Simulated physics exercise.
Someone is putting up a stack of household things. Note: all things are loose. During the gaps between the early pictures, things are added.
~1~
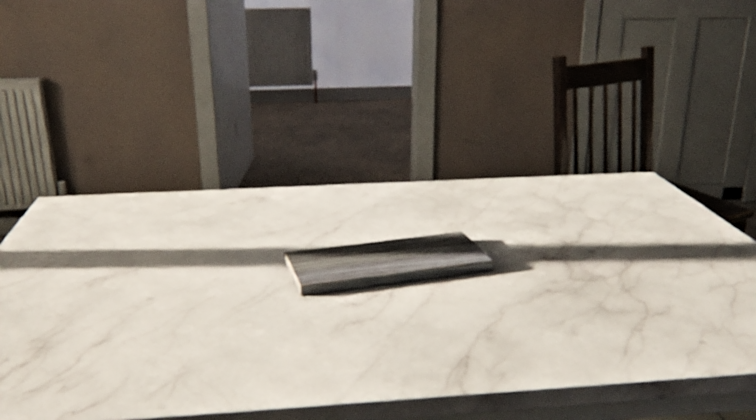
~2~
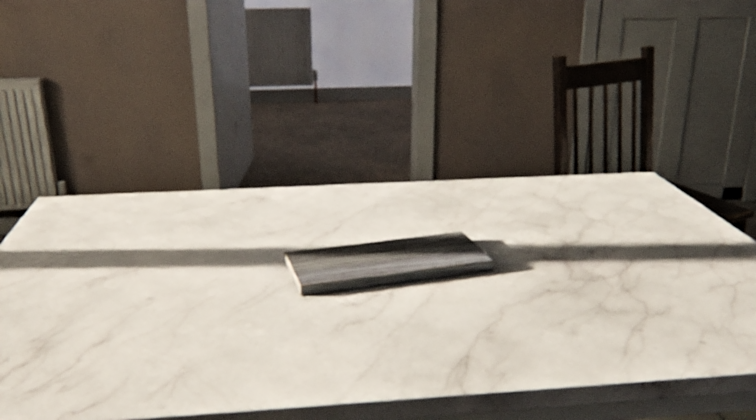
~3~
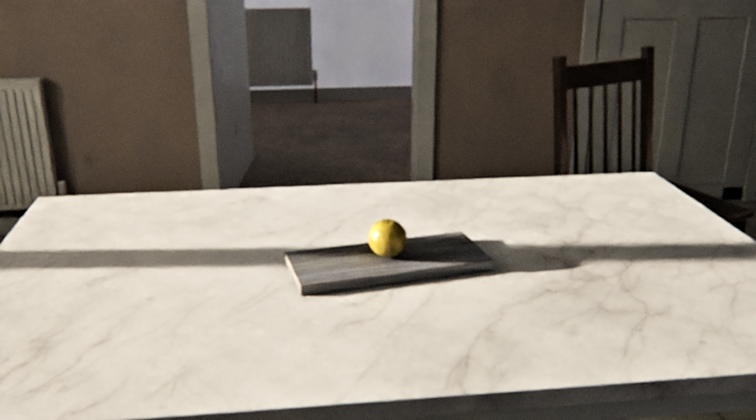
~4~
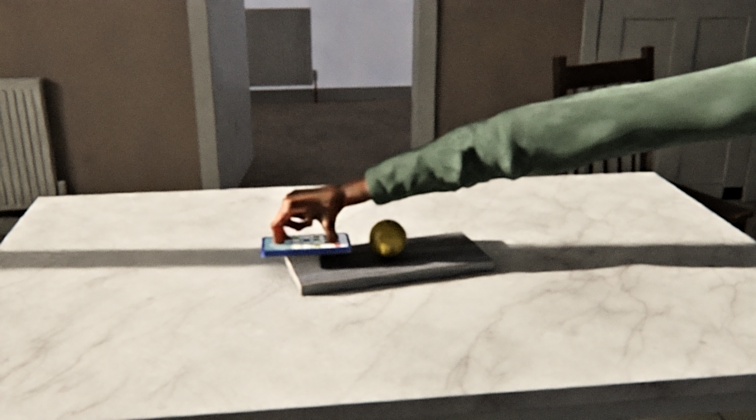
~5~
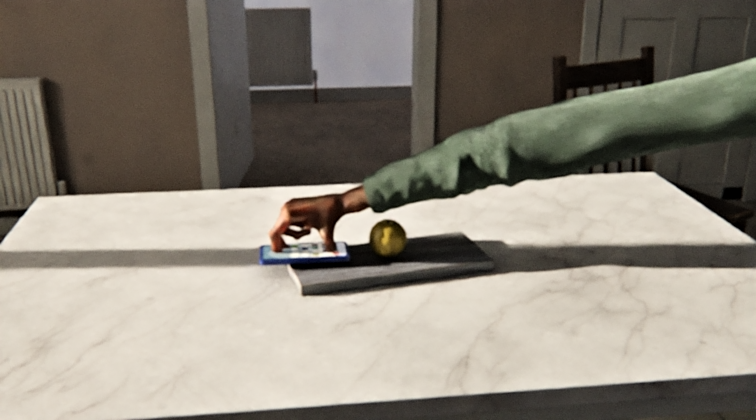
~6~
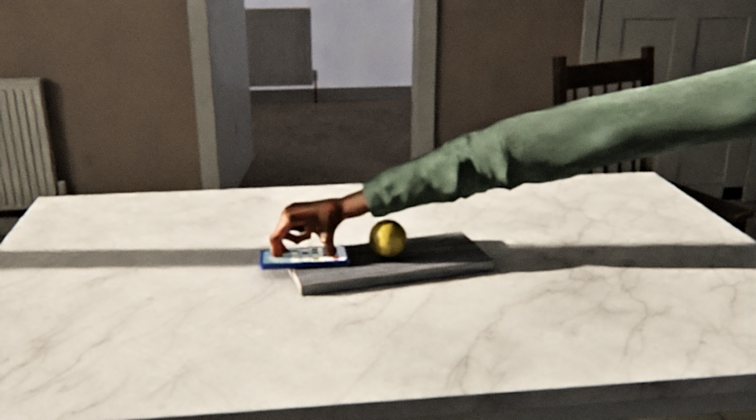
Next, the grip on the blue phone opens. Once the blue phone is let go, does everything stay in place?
Yes, everything stays in place.
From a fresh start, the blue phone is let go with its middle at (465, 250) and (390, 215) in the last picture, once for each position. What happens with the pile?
So the first time it does not fall and the second time it goes over.
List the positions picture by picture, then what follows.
In the first frame, the last thing is not in view yet; grey board (388, 261).
In the second frame, the last thing is not in view yet; grey board (388, 261).
In the third frame, the last thing is not in view yet; grey board (388, 261).
In the fourth frame, coming down; blue phone (306, 245); grey board (388, 261).
In the fifth frame, coming down; blue phone (304, 253); grey board (388, 261).
In the sixth frame, in place under the hand; blue phone (305, 257); grey board (388, 261).
Then, 0.30 s after the last picture, nothing has stirred.
Then, 0.70 s after the last picture, blue phone resting near (305, 258).
At rest, all 3 in place. Seen from the same camera at the end, blue phone near (305, 258). The pile keeps its balance.
